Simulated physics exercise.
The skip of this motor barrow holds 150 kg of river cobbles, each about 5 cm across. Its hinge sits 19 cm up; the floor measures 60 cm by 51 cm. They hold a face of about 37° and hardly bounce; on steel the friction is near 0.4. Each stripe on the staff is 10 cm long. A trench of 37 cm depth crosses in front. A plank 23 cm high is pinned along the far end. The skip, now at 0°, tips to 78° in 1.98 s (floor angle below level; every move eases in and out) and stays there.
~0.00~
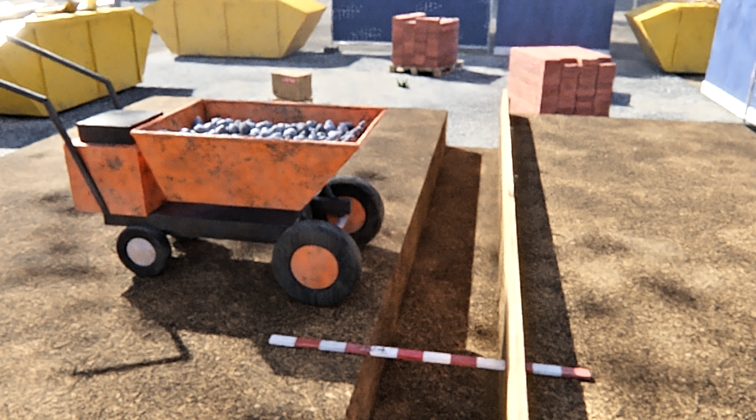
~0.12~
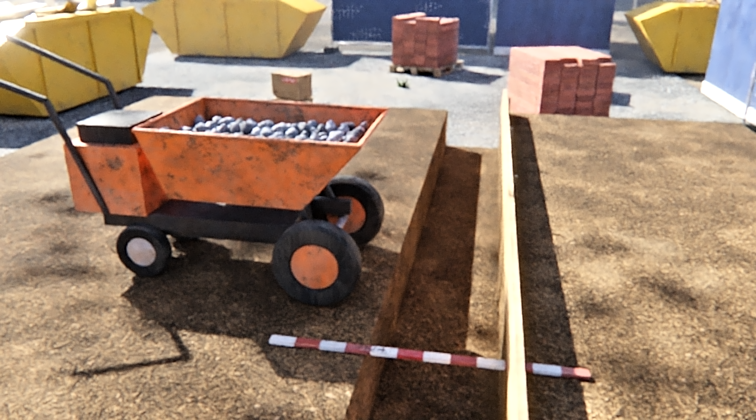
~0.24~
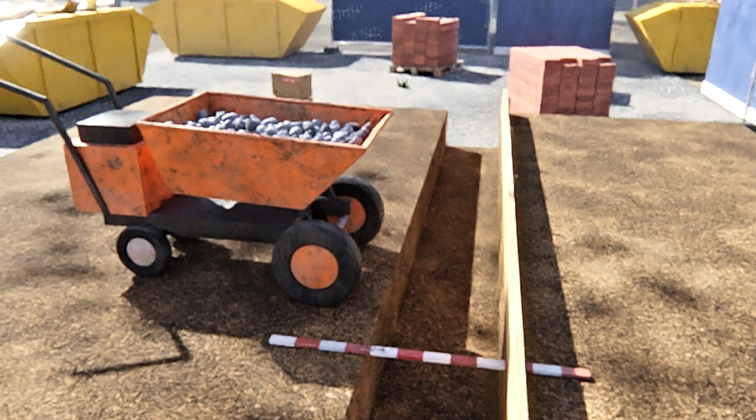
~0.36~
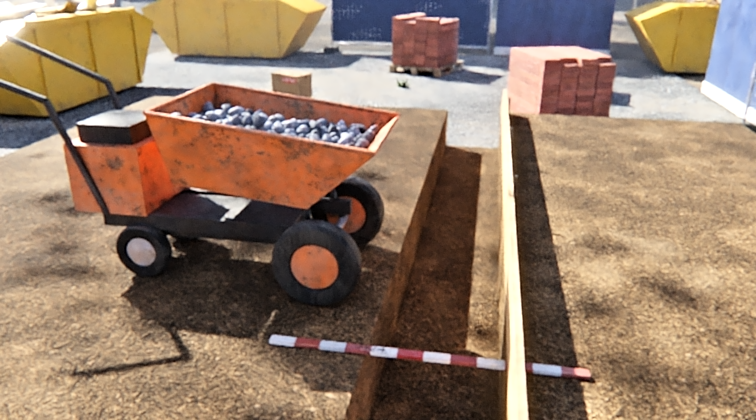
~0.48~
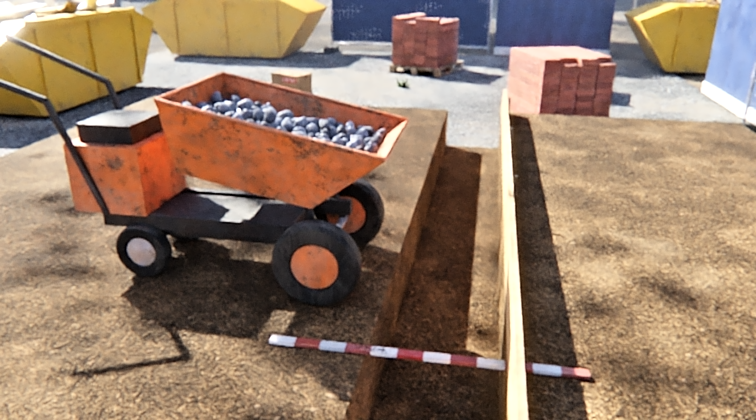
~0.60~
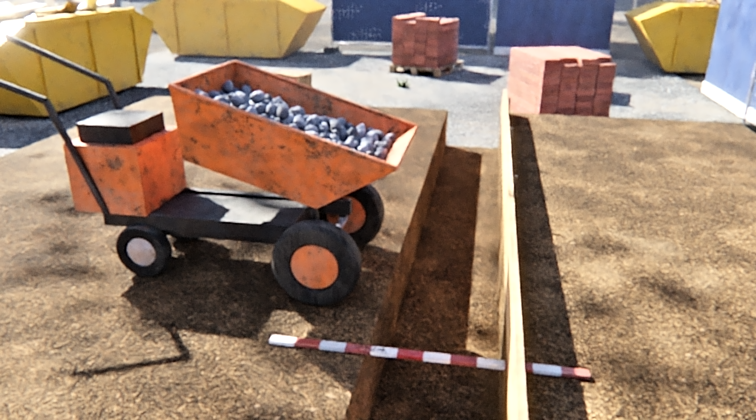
An orange motor barrow full of grey stones stood beside a trench, and its skip slowly tilted toward the right, the back end rising higher while the wheels stayed still.
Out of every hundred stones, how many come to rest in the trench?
About 99 per cent.
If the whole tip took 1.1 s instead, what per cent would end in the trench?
Then about 100 per cent.
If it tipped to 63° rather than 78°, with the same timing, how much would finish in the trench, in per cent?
Then about 100 per cent.
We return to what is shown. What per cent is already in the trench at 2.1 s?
Some 75 per cent.
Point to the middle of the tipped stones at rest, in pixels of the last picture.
Near (459, 340).
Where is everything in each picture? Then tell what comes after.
In the first picture, the skip is at 0°, its lip at (359, 146); the top of the load is at (286, 129).
In the second picture, the skip is at 1°, its lip at (361, 147); the top of the load is at (278, 128); the stones move at 0.1 m/s on average.
In the third picture, lip at (366, 149), floor tilted 3°, highest stones at (265, 125); the stones move at 0.2 m/s on average.
In the fourth picture, the skip is at 7°, its lip at (375, 154); the top of the load is at (231, 114); the stones move at 0.3 m/s on average.
In the fifth picture, lip at (385, 160), floor tilted 12°, highest stones at (228, 105); the stones move at 0.4 m/s on average.
In the sixth picture, the skip is at 17°, its lip at (397, 168); the top of the load is at (238, 95); the stones move at 0.5 m/s on average.
After 1.5 s the floor is at 66°; 98 % in the skip, 2 % in the trench; the foremost stones are at (481, 256).
After 2.1 s the floor is at 78°; 23 % in the skip, 76 % in the trench, 1 % past the trench; the foremost stones are at (517, 311).
After 2.4 s the floor is at 78°; 3 % in the skip, 97 % in the trench, 1 % past the trench; the foremost stones are at (522, 298).
After 4.4 s the floor is at 78°; 0 % in the skip, 99 % in the trench, 1 % past the trench; the foremost stones are at (524, 307).
